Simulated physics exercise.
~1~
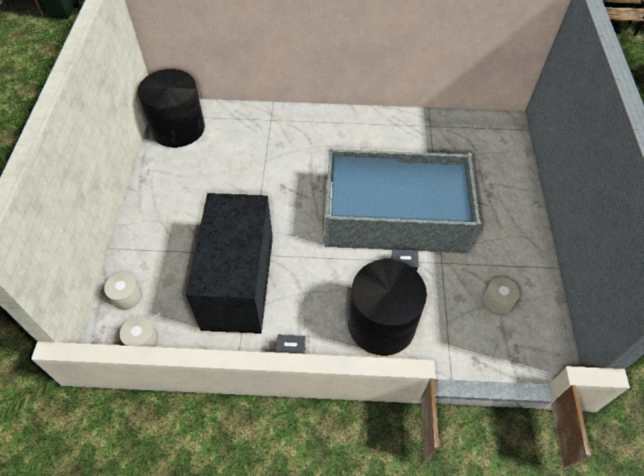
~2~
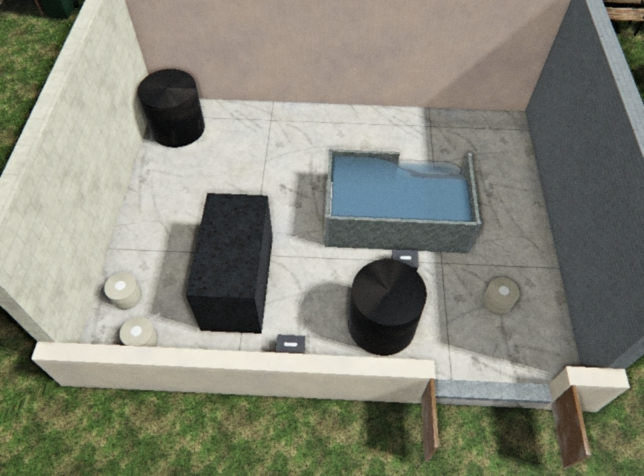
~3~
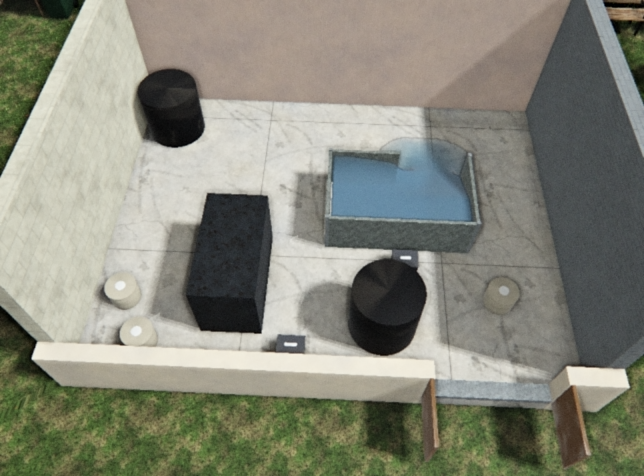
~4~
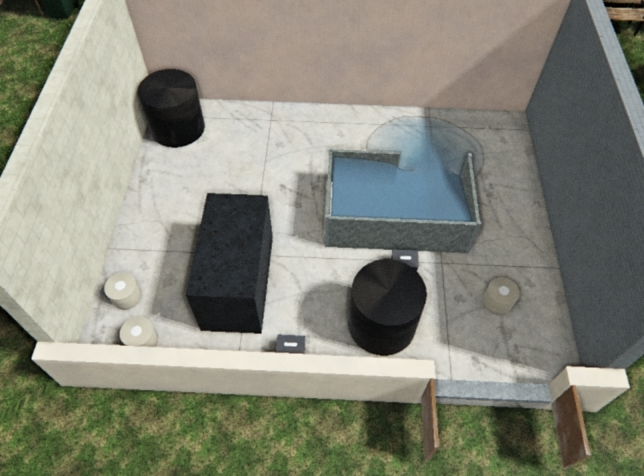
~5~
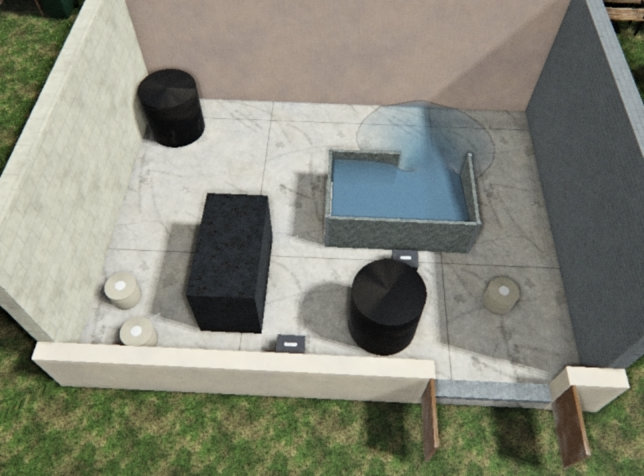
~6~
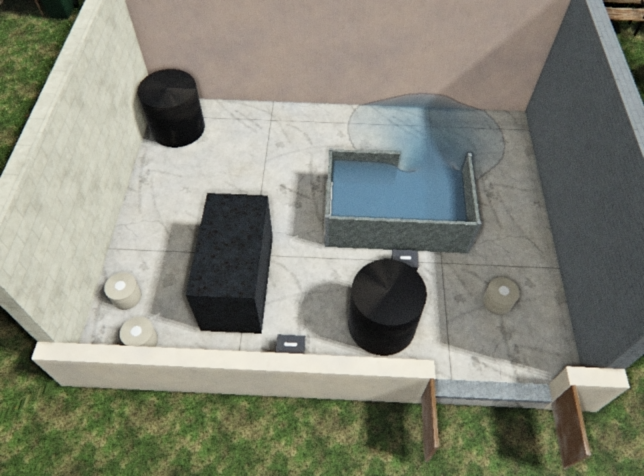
Water poured out through a gap that opened in the back wall of a stone pool in a walled courtyard, spreading in a rounded sheet across the pale floor, while the black containers stayed still.
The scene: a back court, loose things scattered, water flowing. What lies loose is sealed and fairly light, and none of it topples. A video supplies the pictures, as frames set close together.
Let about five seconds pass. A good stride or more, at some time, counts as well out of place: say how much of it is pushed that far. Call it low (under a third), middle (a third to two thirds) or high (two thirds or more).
Low.
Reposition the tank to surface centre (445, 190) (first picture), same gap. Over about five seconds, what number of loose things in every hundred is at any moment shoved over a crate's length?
Roughly 0 %.
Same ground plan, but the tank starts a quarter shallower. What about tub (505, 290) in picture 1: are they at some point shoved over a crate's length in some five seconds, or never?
Lab note for this piece: Reached that mark.
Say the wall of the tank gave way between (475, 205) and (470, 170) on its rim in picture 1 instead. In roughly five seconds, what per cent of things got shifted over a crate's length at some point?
That should be close to 0 percent.
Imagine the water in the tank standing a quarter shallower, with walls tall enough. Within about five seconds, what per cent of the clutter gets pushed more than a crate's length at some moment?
20 in a hundred, or close to it.
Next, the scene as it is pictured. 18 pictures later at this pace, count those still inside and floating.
Total: 0.
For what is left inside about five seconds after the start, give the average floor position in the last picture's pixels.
The average lies close to (243, 313).
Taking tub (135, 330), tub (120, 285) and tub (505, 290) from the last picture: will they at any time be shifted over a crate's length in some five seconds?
Working through them in turn, I get never that far off, never that far off, then shoved clear.
A moment on, 0 of 5 are well off their spots; 0 afloat.
Next, 0 of 5 are well off their spots; 0 afloat.
Later, 0 of 5 are well off their spots; 0 afloat.
In the end, 1 of 5 are well off their spots, and 1 have been at some point; 0 afloat.
